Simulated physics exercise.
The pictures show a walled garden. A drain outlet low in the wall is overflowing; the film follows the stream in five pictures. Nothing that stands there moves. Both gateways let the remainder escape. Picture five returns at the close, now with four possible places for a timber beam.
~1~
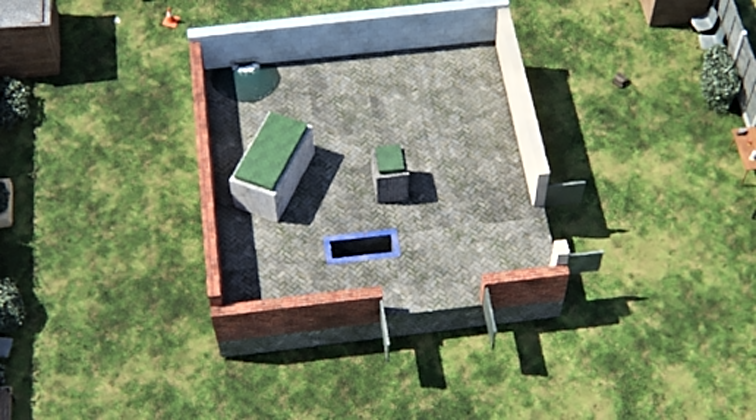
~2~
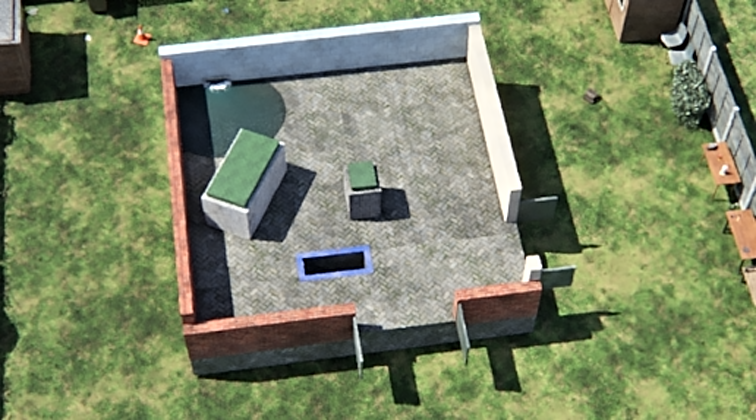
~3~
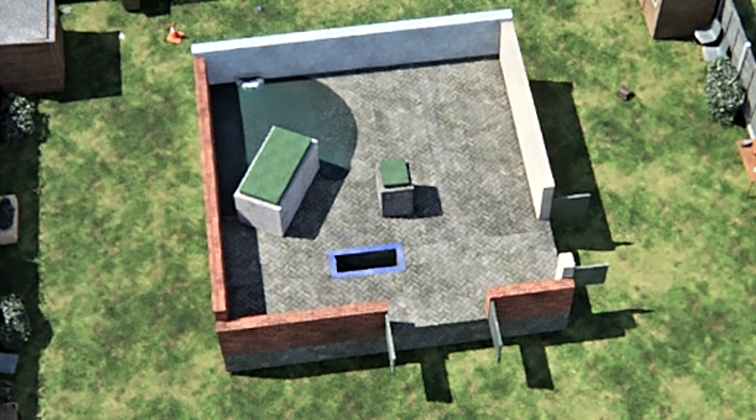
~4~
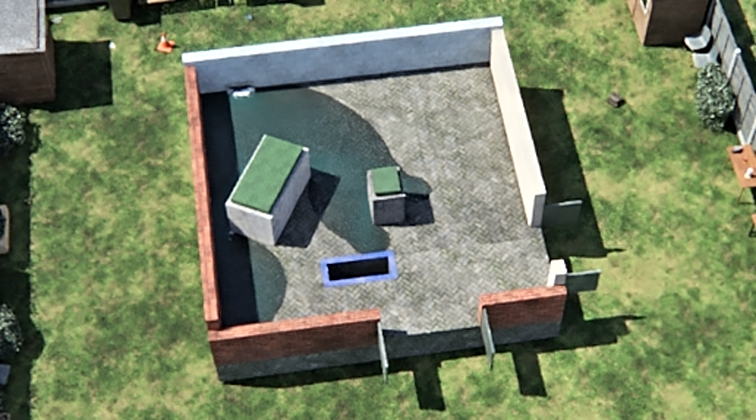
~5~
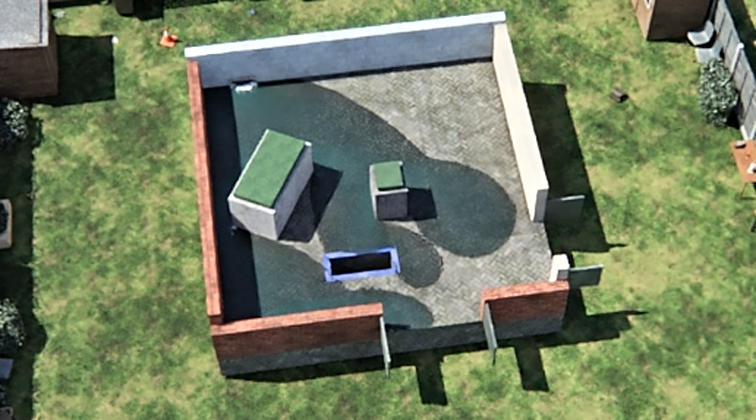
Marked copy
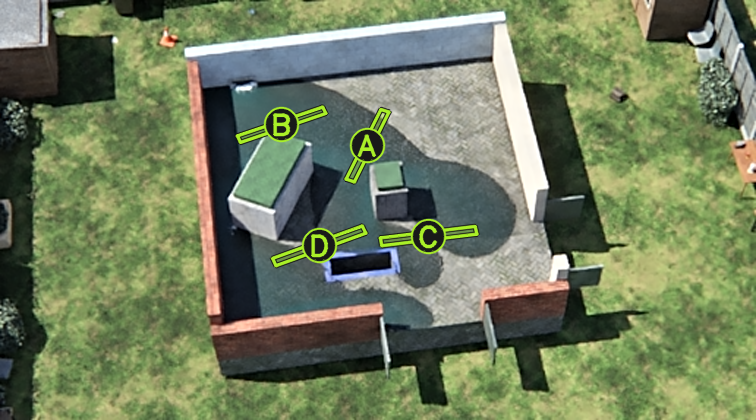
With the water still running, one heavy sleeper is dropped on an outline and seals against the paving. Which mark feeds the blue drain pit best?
A beats the others.
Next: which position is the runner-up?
Here it is position C.
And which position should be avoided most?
The answer is B.
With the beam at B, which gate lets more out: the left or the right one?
More leaves on the left.
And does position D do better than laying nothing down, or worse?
Worse.
On the marked copy, A from (350, 180) to (384, 110); B from (238, 139) to (324, 110); C from (381, 241) to (476, 230); D from (274, 262) to (364, 229).
Choosing A, about 34 % of the stream goes into the blue drain pit, about 65 % out by the gates.
Choosing B, about 7 % of the stream goes into the blue drain pit, about 93 % out by the gates.
Choosing C, about 21 % of the stream goes into the blue drain pit, about 78 % out by the gates.
Choosing D, about 15 % of the stream goes into the blue drain pit, about 85 % out by the gates.
